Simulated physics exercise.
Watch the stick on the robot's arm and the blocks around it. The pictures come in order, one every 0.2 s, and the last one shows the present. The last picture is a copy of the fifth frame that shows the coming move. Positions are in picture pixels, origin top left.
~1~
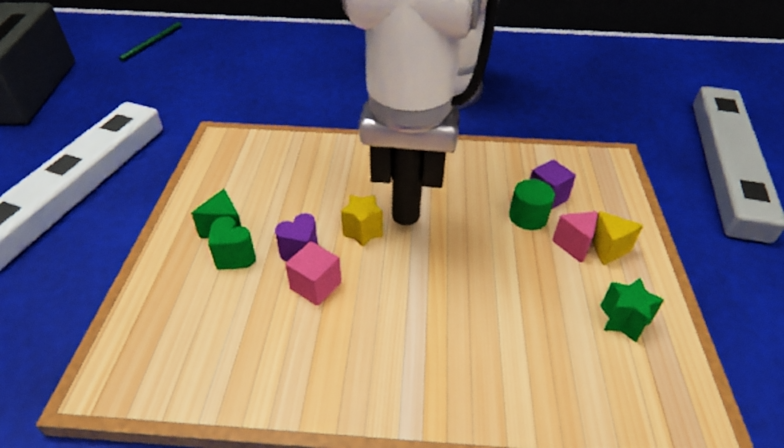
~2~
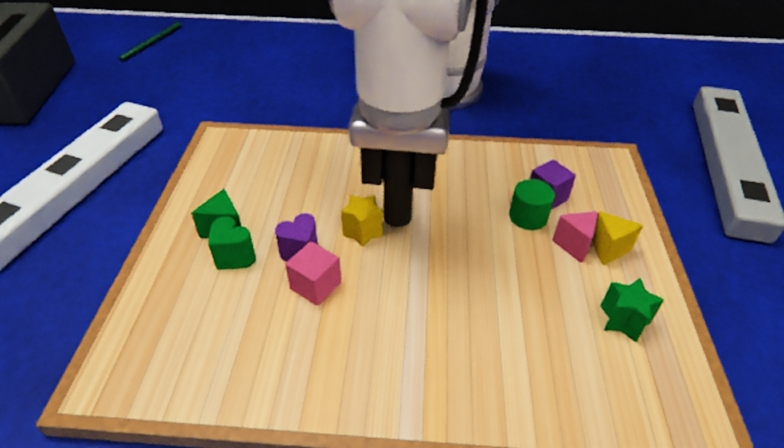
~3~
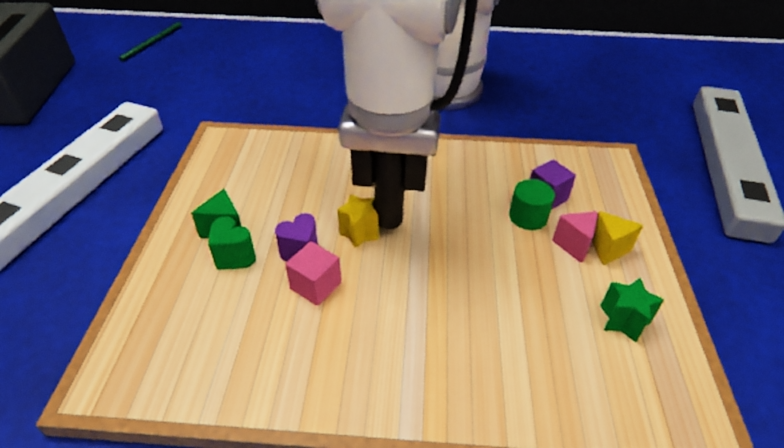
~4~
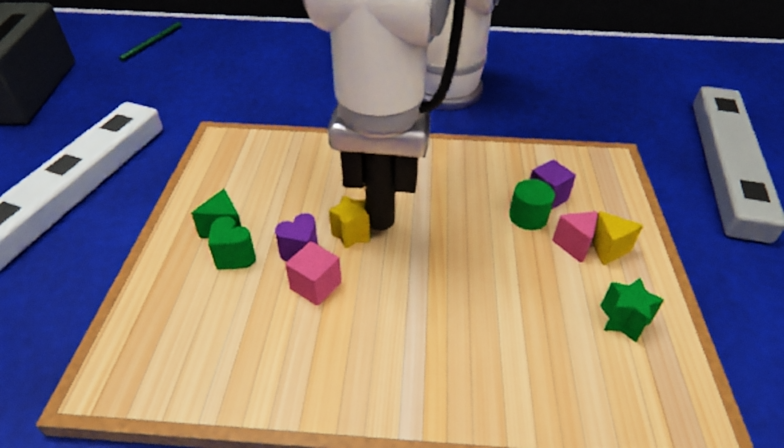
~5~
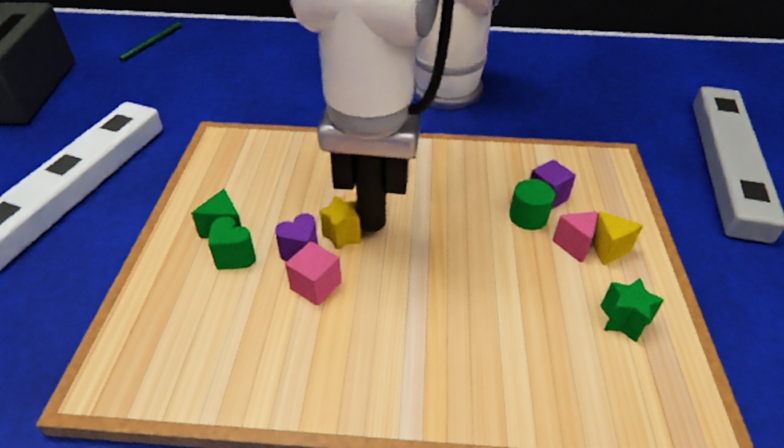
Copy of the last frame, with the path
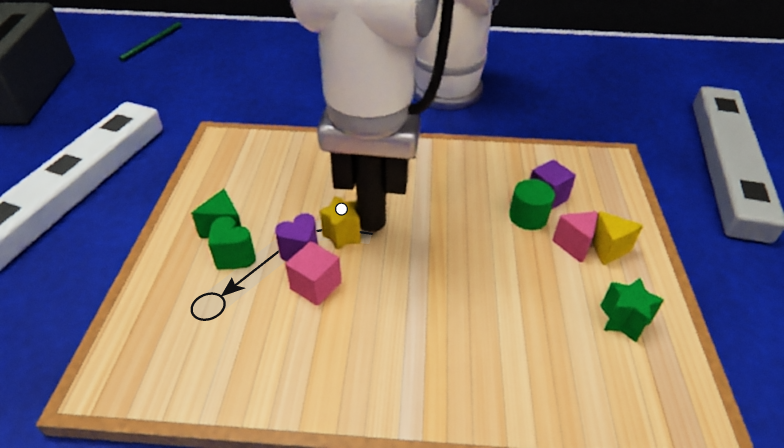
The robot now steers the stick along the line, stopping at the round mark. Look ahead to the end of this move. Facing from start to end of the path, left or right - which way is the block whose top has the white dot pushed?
It is pushed towards the right-hand side.
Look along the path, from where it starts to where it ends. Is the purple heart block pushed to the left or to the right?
Picture yourself facing from the start of the path to its end: The purple heart block moves off to your left.
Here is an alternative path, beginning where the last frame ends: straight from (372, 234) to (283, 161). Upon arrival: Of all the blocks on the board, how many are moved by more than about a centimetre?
By the end, one block will have moved.
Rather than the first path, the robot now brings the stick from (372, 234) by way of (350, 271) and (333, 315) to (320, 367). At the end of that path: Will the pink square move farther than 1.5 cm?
I believe so.
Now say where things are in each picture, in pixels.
The first frame shows stick's lower end at (406, 216); green triangle at (218, 204); green heart block at (227, 231); purple heart block at (297, 227); yellow star at (362, 206).
The second frame shows stick at (398, 218); blocks still.
The third frame shows stick at (389, 219); yellow star at (359, 207).
The fourth frame shows stick at (381, 221); yellow star at (351, 208).
The fifth frame shows stick at (372, 222); green triangle at (218, 204); green heart block at (227, 231); purple heart block at (297, 227); yellow star at (341, 209).
Drawn move, from (372, 234) via (311, 233) and (261, 265), ending at (208, 306); the dot is on the yellow star.
What follows on the original path. One third of the way, stick at (308, 221); purple heart block at (266, 234), turned 75° anticlockwise; yellow star at (277, 207).
Two thirds of the way, stick at (257, 255); green heart block at (210, 239), turned 60° clockwise; purple heart block at (234, 263), turned 65° anticlockwise; yellow star at (253, 213), turned 60° clockwise.
At the end, stick at (204, 295); green triangle still; green heart block at (208, 239), turned 70° clockwise; purple heart block at (190, 310), turned 115° anticlockwise; yellow star at (253, 213), turned 60° clockwise.
